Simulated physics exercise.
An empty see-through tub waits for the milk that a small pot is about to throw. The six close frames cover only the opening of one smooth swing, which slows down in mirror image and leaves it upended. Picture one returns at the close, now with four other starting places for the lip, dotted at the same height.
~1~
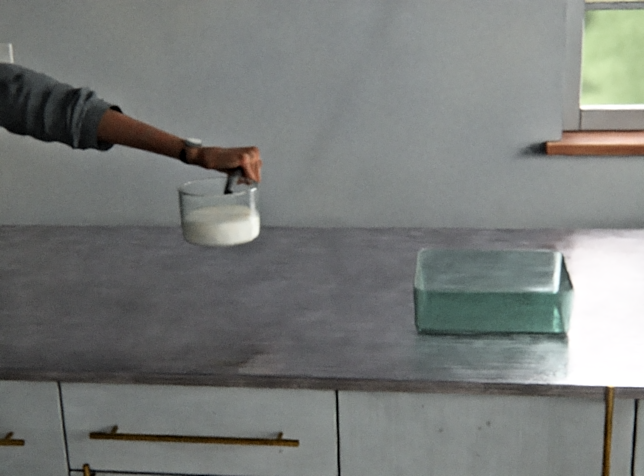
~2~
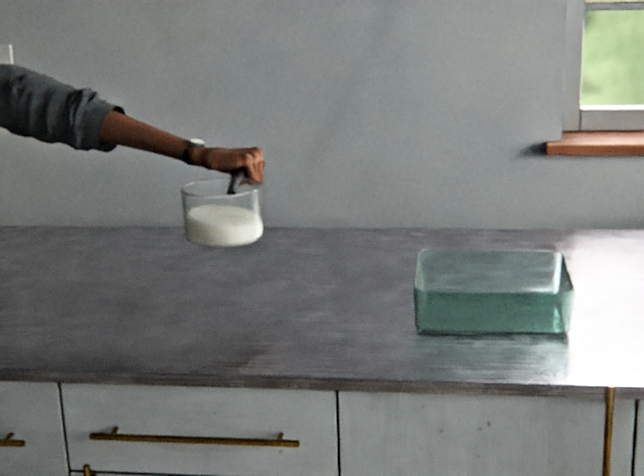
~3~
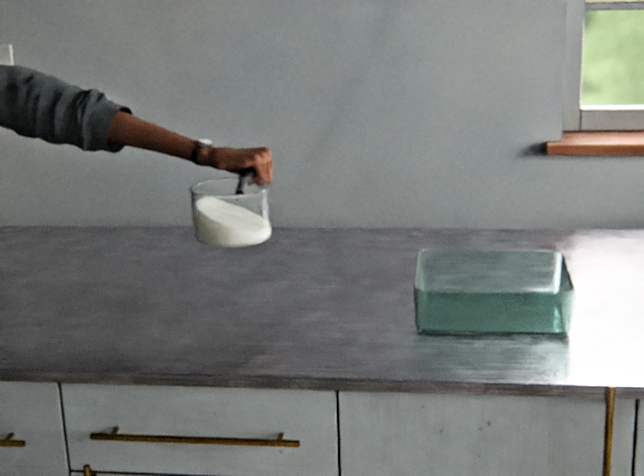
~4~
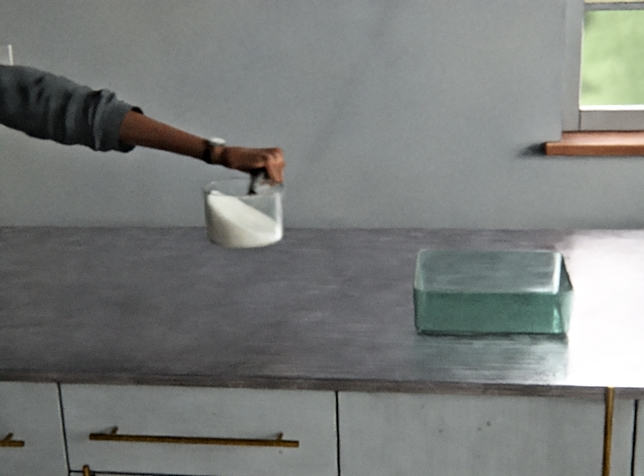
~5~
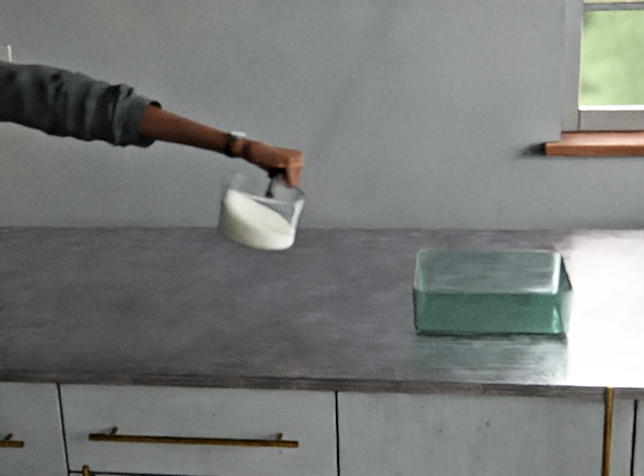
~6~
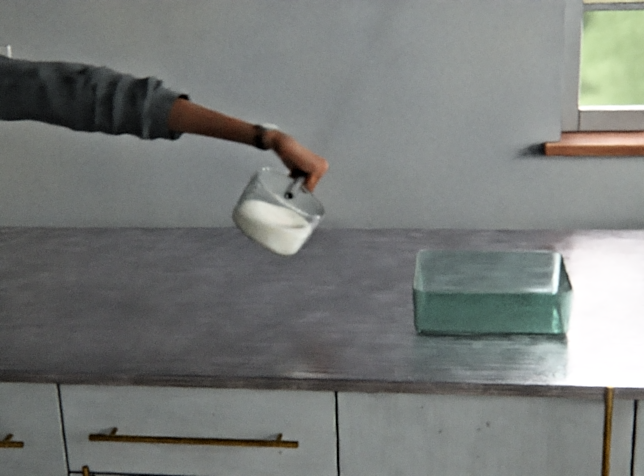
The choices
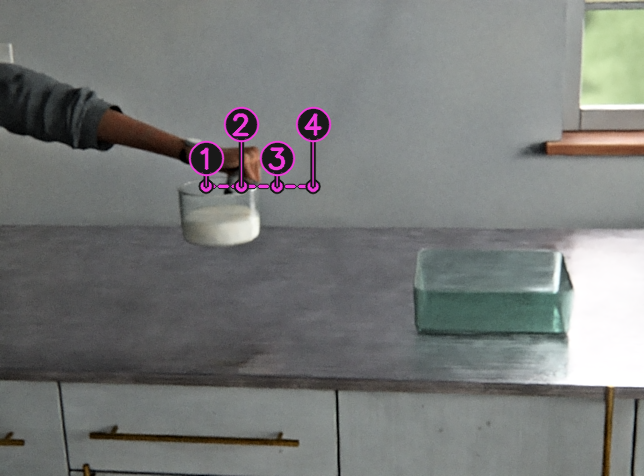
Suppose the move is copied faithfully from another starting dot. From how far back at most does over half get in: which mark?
4 is the one.
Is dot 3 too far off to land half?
Yes, it does.
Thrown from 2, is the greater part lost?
Yes, that goes wrong.
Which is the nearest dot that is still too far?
That is dot 3.
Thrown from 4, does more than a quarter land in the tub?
Yes, it does.
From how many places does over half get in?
One of the four.
On the marked copy, 1 at (206, 186); 2 at (241, 186); 3 at (277, 186); 4 at (313, 186).
If 1 is chosen, about 0 % lands in the tub, 100 % falls short.
If 2 is chosen, about 0 % lands in the tub, 98 % falls short.
If 3 is chosen, about 24 % lands in the tub, 69 % falls short and 6 % goes beside or beyond.
If 4 is chosen, about 69 % lands in the tub, 17 % falls short and 13 % goes beside or beyond.
